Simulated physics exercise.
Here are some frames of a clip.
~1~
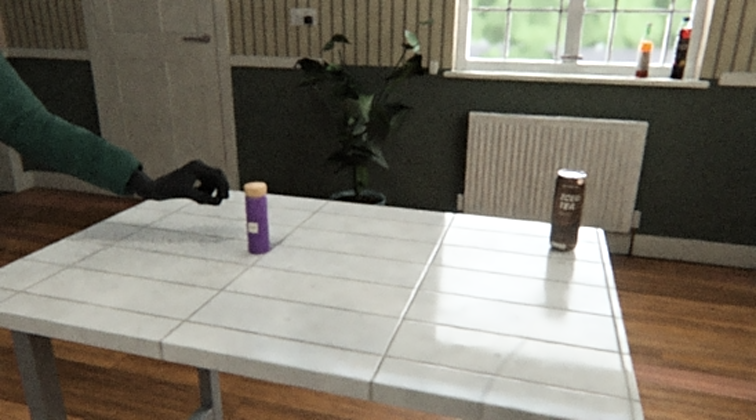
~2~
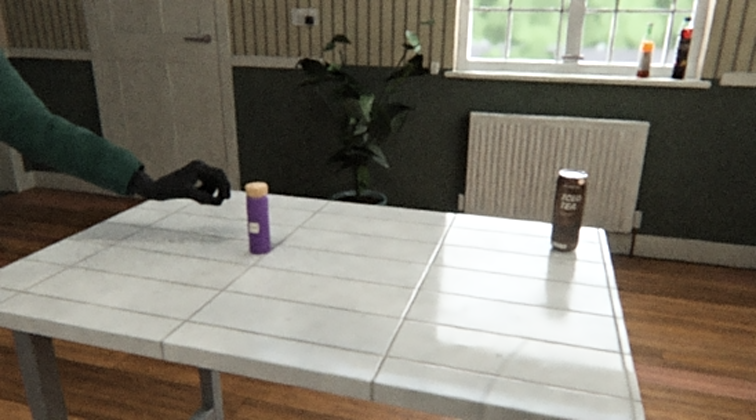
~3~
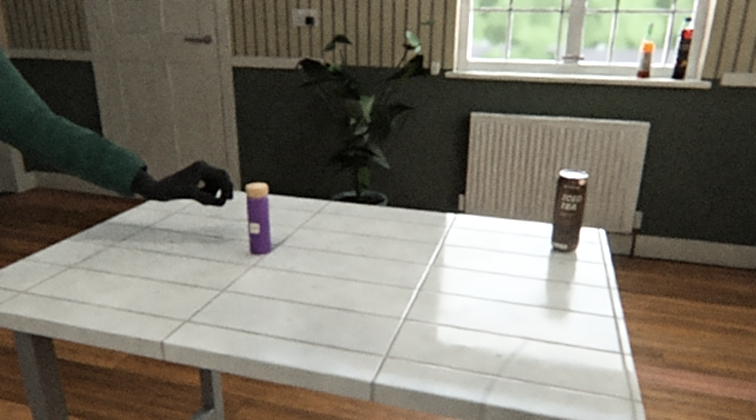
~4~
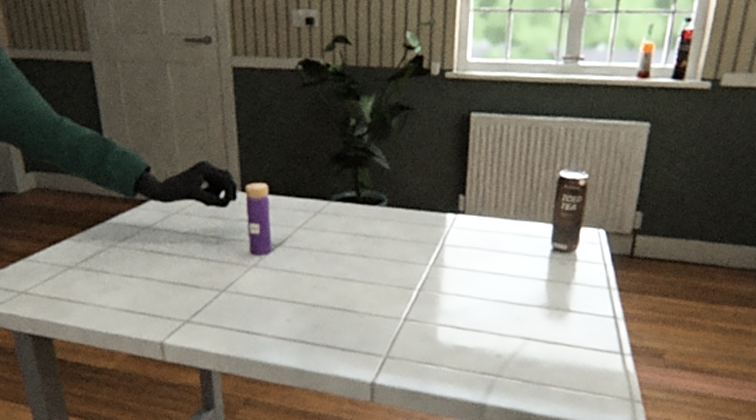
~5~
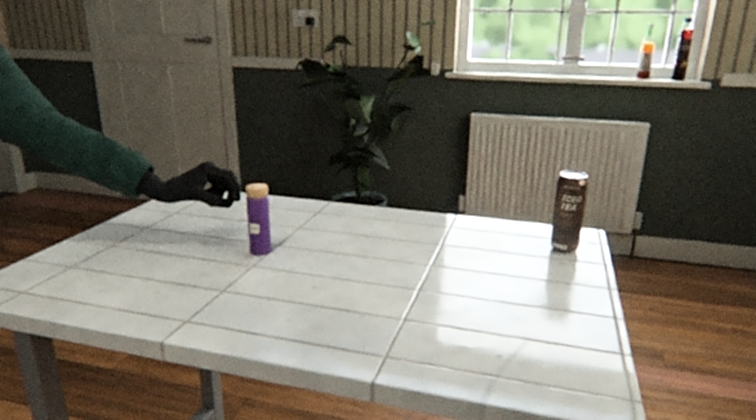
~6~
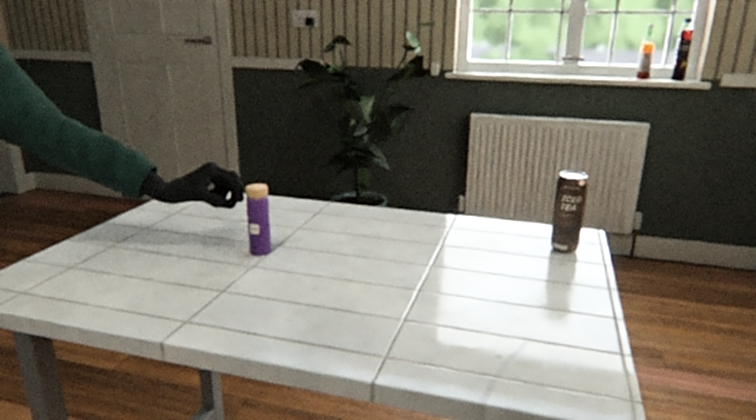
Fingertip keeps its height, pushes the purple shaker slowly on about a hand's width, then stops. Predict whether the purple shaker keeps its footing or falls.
It falls.
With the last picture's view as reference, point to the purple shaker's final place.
The object finishes roughly at pixel (307, 248).
Then, 0.70 s after the last picture, purple shaker tipped 33° from how it was near (278, 222).
Then, 0.90 s after the last picture, purple shaker on its side near (305, 245).
At rest, tipped over on the table, purple shaker. Seen from the same camera at the end, purple shaker near (308, 248).
